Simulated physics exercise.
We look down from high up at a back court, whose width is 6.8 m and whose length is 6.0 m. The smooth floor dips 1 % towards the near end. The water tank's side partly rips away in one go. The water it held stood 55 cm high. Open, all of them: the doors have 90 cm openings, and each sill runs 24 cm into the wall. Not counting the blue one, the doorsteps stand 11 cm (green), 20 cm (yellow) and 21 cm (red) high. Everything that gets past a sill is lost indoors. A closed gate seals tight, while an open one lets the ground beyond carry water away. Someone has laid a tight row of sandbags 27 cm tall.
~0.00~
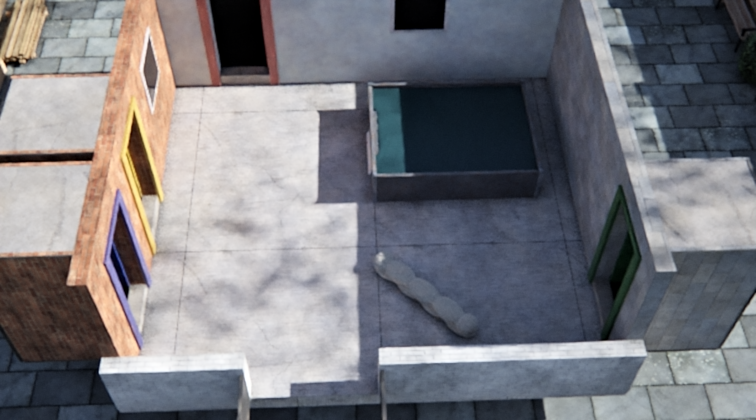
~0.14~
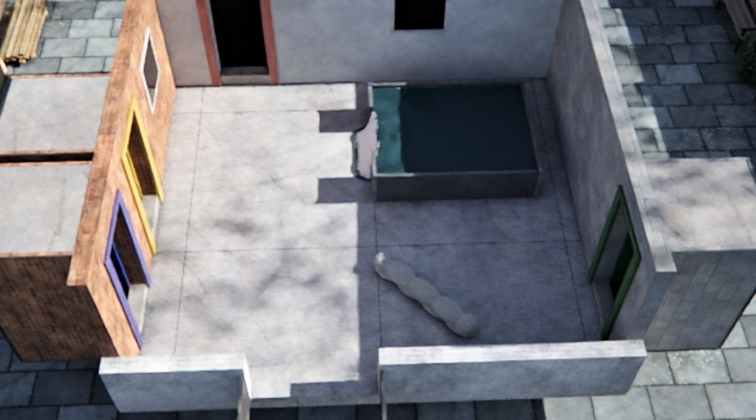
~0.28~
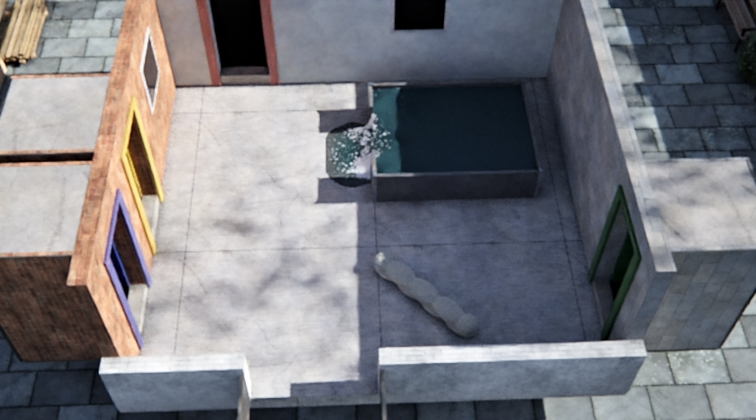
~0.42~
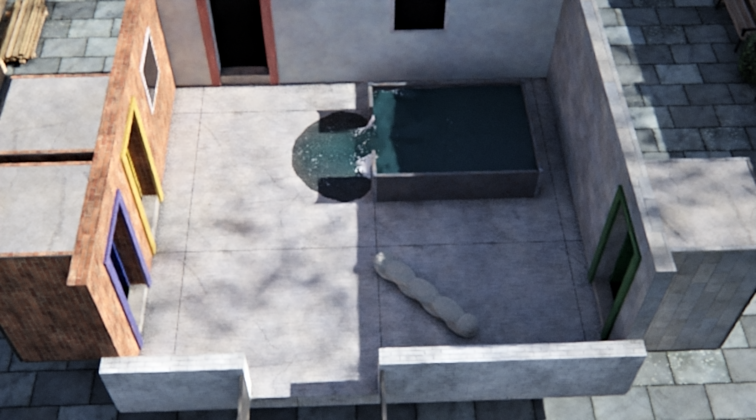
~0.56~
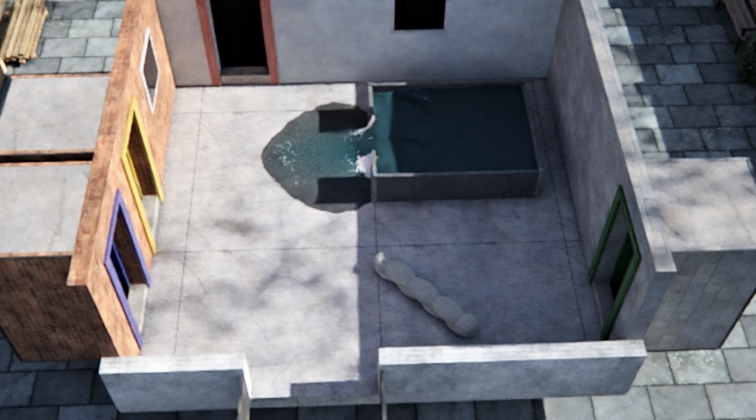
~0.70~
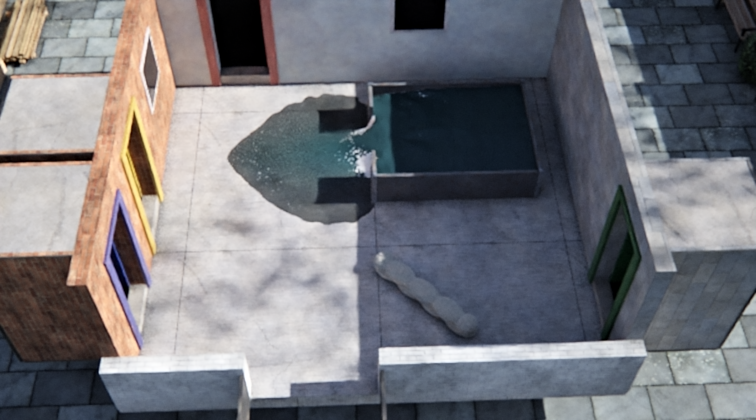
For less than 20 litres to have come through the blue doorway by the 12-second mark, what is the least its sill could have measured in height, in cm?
11 cm or so.
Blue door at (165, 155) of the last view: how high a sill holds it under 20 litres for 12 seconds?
Minimum: Close to 18 cm.
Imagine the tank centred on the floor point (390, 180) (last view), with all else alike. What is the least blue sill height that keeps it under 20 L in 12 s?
That setup calls for roughly 8.5 cm.
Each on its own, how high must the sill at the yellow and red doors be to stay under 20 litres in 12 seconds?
Close to 14.0 cm (yellow) and close to 12.0 cm (red).
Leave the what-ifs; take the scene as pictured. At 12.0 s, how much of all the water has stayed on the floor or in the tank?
What remains is some 88 per cent of the water.
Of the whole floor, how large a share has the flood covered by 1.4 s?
About 30 per cent.
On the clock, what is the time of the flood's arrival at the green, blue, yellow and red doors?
So green sees it at 8.0 s, blue at 2.2 s, yellow at 1.6 s and red at 1.4 s.
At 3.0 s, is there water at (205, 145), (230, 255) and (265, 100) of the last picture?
Listed order - soaked through, soaked through, soaked through.
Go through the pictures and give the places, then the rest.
The first frame shows still water, 55 cm deep, in the water tank at (452, 129); the blue door at (130, 277) is dry.
In the second frame, water pours out at (374, 145) and has run 0.3 m, to (358, 174); about 7 cm deep outside, 55 cm at the back.
In the third frame, the gap is at (374, 146), the front 0.7 m out at (333, 172); the back of the water tank holds 55 cm.
In the fourth frame, the gap is at (374, 147), the front 1.3 m out at (297, 165); the back of the water tank holds 55 cm.
In the fifth frame, the gap is at (374, 146), the front 1.9 m out at (265, 157); the back of the water tank holds 55 cm.
In the sixth frame, water pours out at (374, 146) and has run 2.4 m, to (234, 158); about 4 cm deep outside, 55 cm at the back; 2.9 m in a straight line remain to the blue door at (130, 277).
After 1.4 s water covers 30 % of the floor, deepest (34 cm) near (368, 158); it has not reached the blue door.
After 3.0 s water covers 40 % of the floor, deepest (27 cm) near (168, 147); 10 cm at the blue door, 0 litres in over its 13 cm sill.
After 12.0 s water covers 90 % of the floor, deepest (13 cm) near (135, 386); 12 cm at the blue door, 9 litres in over its 13 cm sill.
At the blue door as built, the water arrived by 2.2 s and peaked near 14 cm at 9.0 s.
With a sill of 10 cm, 30 litres would have come in within the 12 s; with 13.5 cm, 7 litres. So under 20 litres takes about 11 cm.
